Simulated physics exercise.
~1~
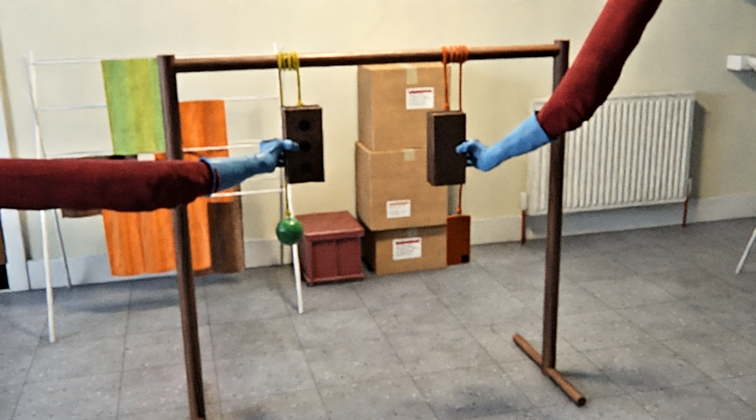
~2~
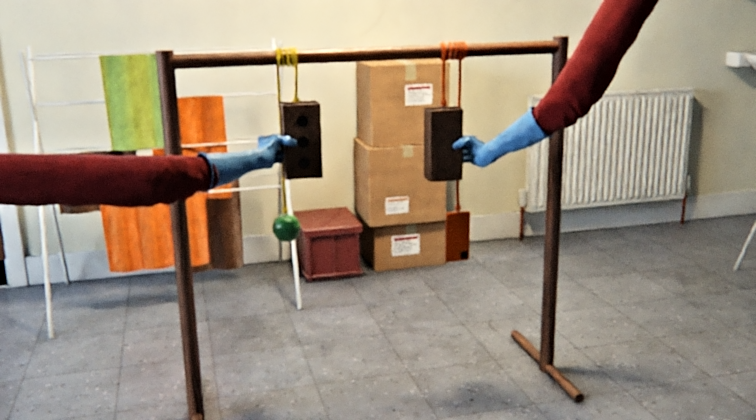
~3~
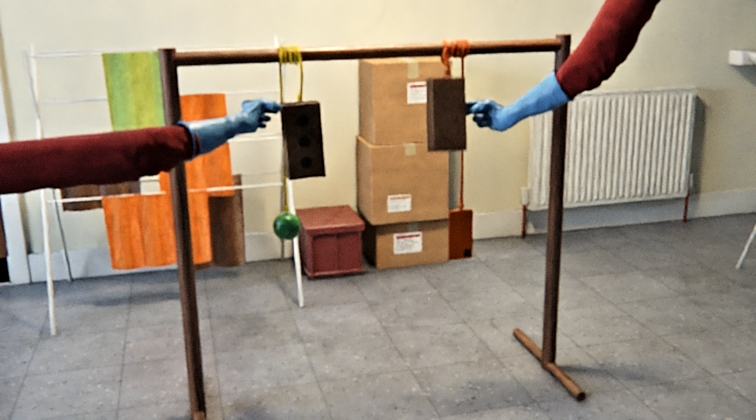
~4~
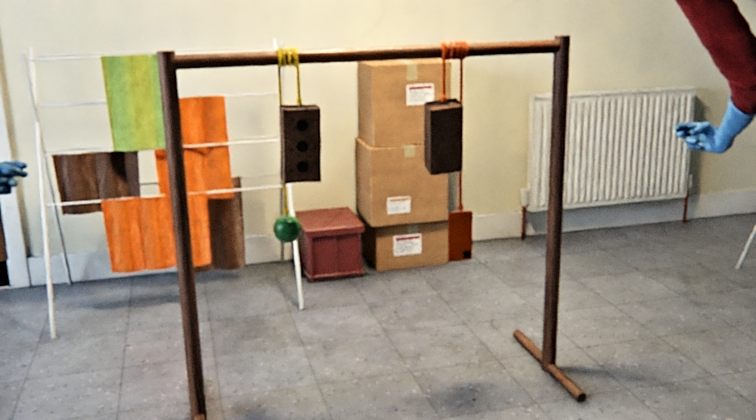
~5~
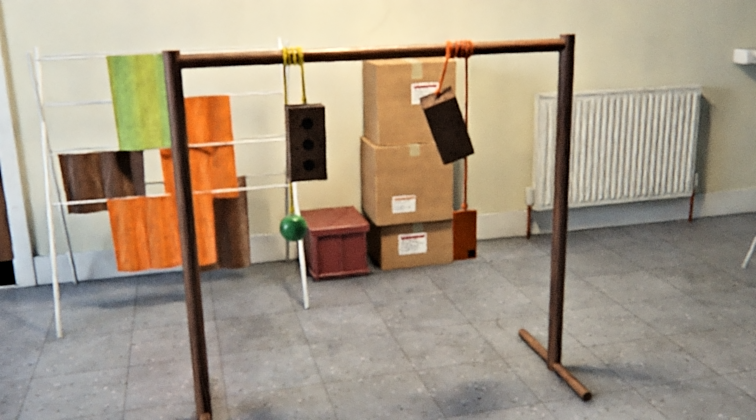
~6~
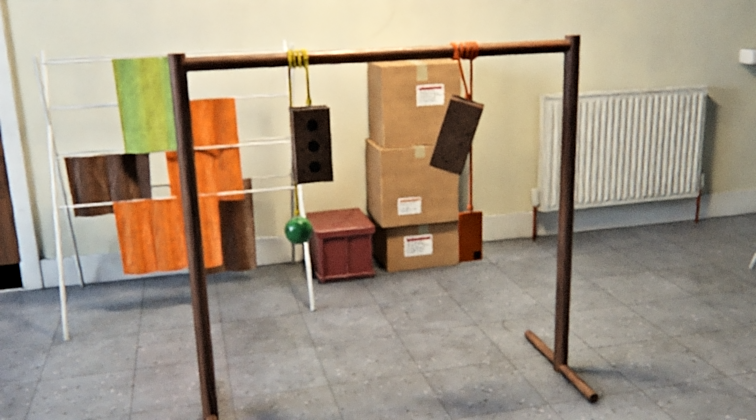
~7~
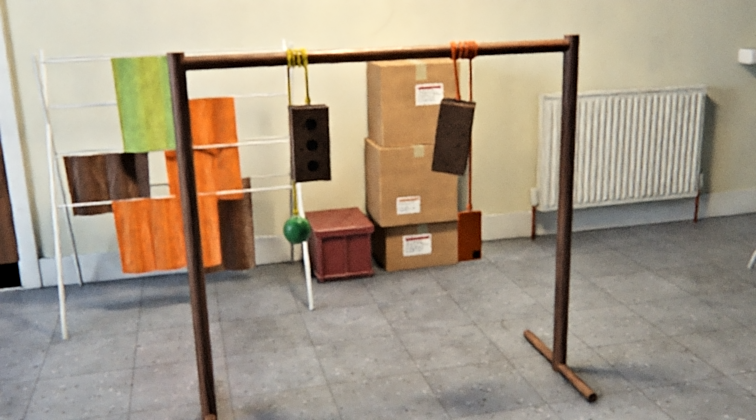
In a plain room with a radiator and stacked boxes, two blue-gloved hands let go of two dark bricks looped over a rail with cords; the right one tilted and swung slightly, but both stayed hanging, counterbalanced by a green ball and a small reddish block.
